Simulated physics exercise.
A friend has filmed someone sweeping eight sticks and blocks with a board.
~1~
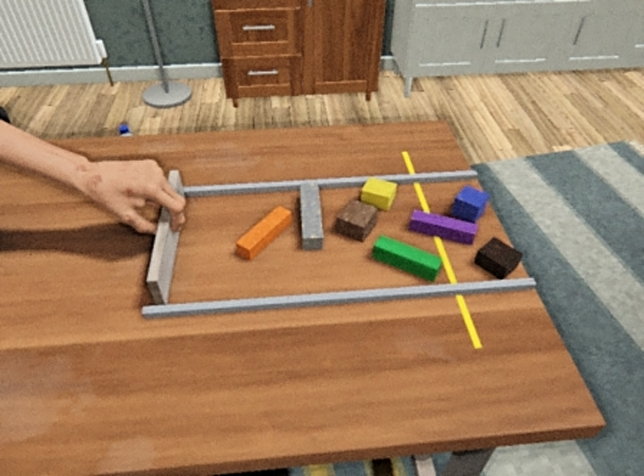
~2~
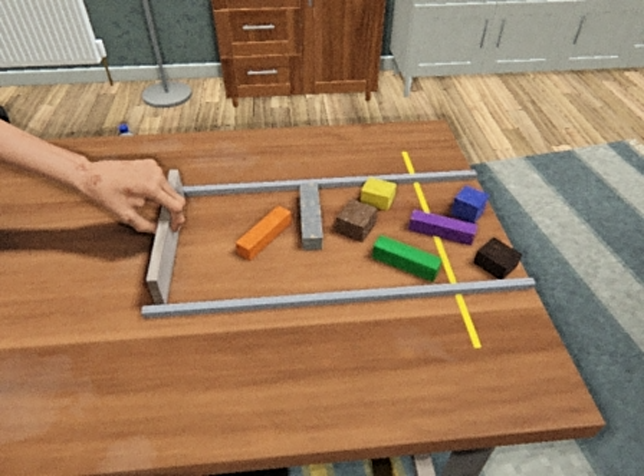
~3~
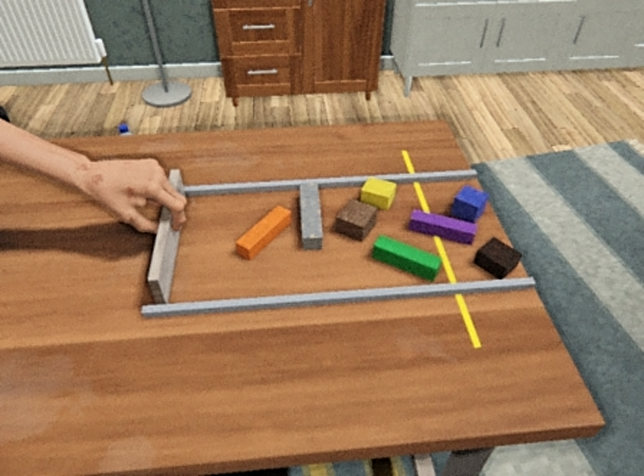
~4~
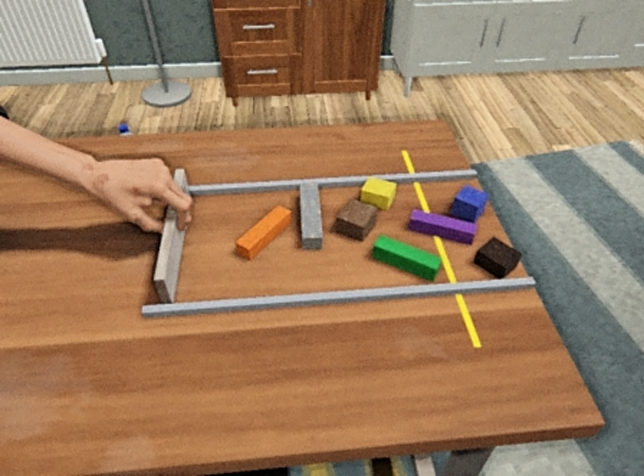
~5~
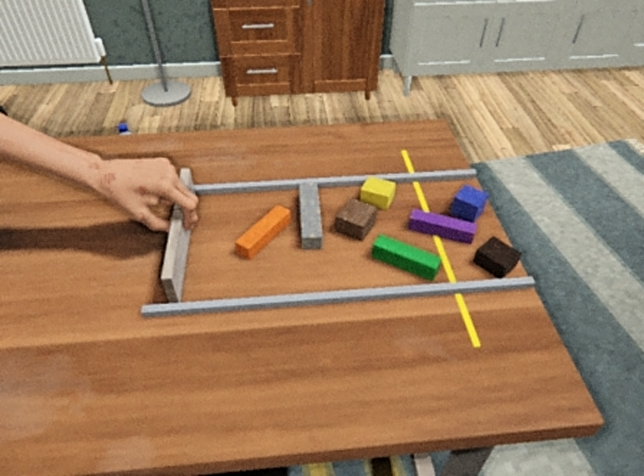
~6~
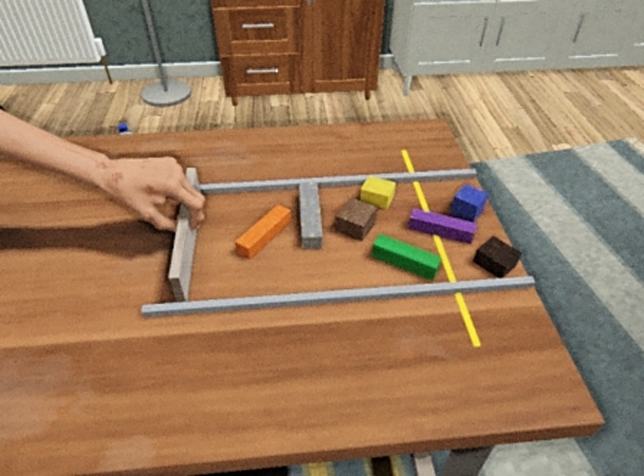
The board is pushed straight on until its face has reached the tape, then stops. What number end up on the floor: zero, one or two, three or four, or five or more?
The number that fall off is one or two.
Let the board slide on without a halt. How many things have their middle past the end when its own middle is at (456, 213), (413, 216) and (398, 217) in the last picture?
The counts: 5, 0 and 0.
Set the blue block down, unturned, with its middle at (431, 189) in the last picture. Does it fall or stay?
From there it is lost.
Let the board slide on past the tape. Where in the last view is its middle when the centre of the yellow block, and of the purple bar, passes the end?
For the yellow block at (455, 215), for the purple bar at (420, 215).
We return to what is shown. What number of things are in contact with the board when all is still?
It touches 1.
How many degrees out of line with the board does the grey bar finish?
Near 0 degrees.
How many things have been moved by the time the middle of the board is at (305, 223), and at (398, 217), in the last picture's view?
The counts are 3 and 7.
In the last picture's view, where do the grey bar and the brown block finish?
The grey bar stops around (452, 204); the brown block around (479, 207).
Soon after, none off yet; black block at rest near (497, 257); blue block at rest near (469, 204); purple bar at rest near (442, 226).
Then, none off yet; black block at rest near (497, 257); blue block moved a little near (476, 200); purple bar moved about its own width near (494, 228).
At rest, the number that fall off is one or two; fallen, purple bar and blue block.
